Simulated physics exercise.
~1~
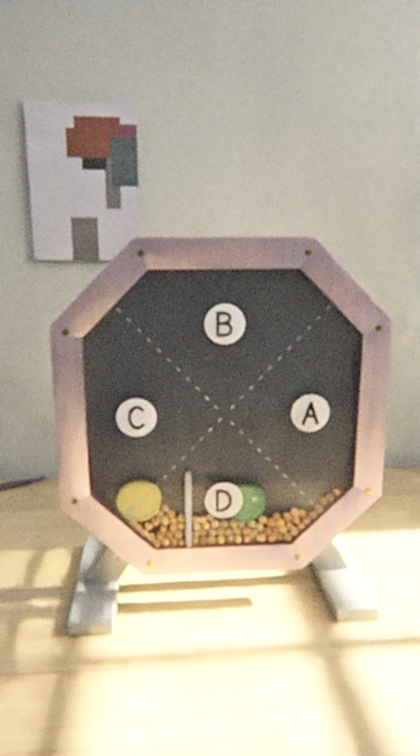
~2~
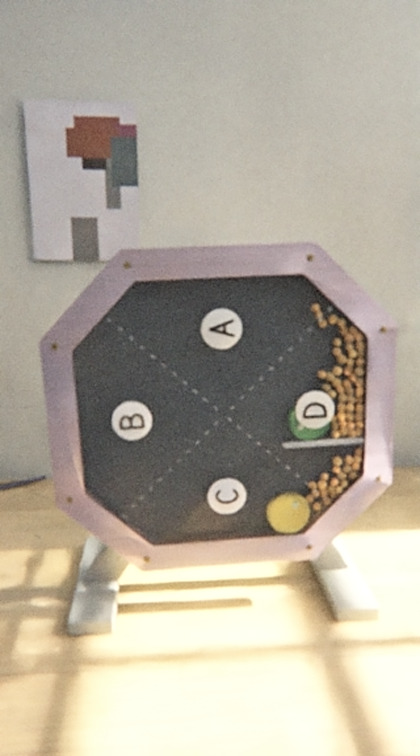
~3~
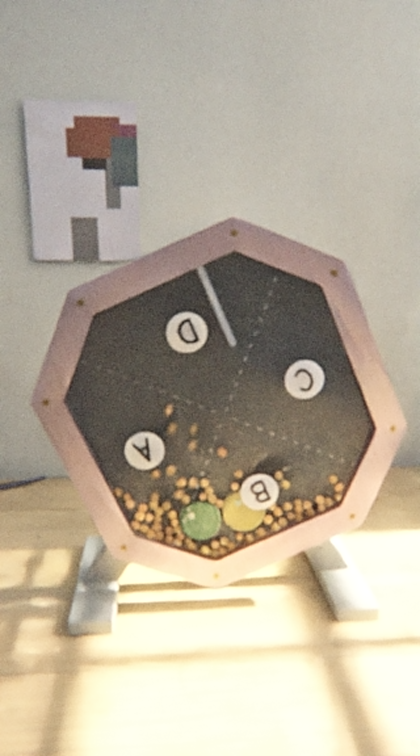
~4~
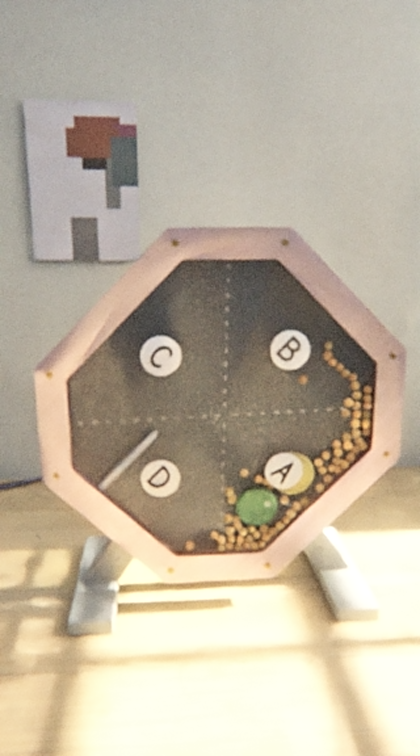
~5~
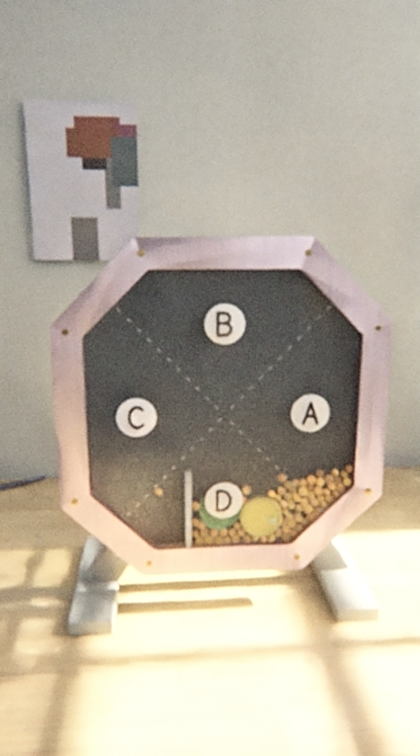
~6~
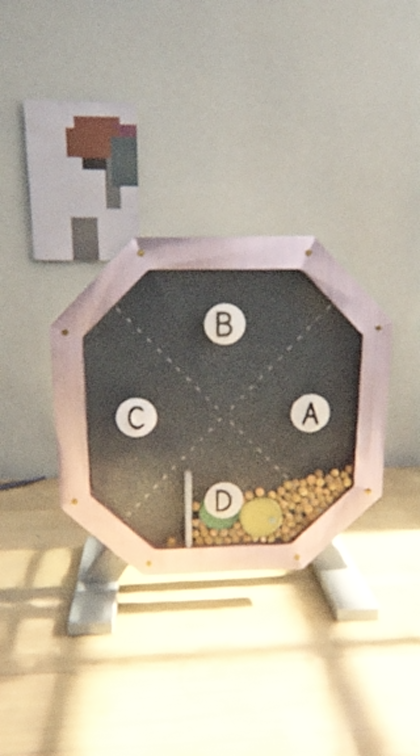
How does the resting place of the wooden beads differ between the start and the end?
At the start the beads lie spread along the bottom on both sides of the thin divider. At the end they are heaped further right, nearly all on the right side of the divider and sloping up toward wedge A.
The eight-sided box turns anticlockwise once, leaving its beads heaped at the lower right.
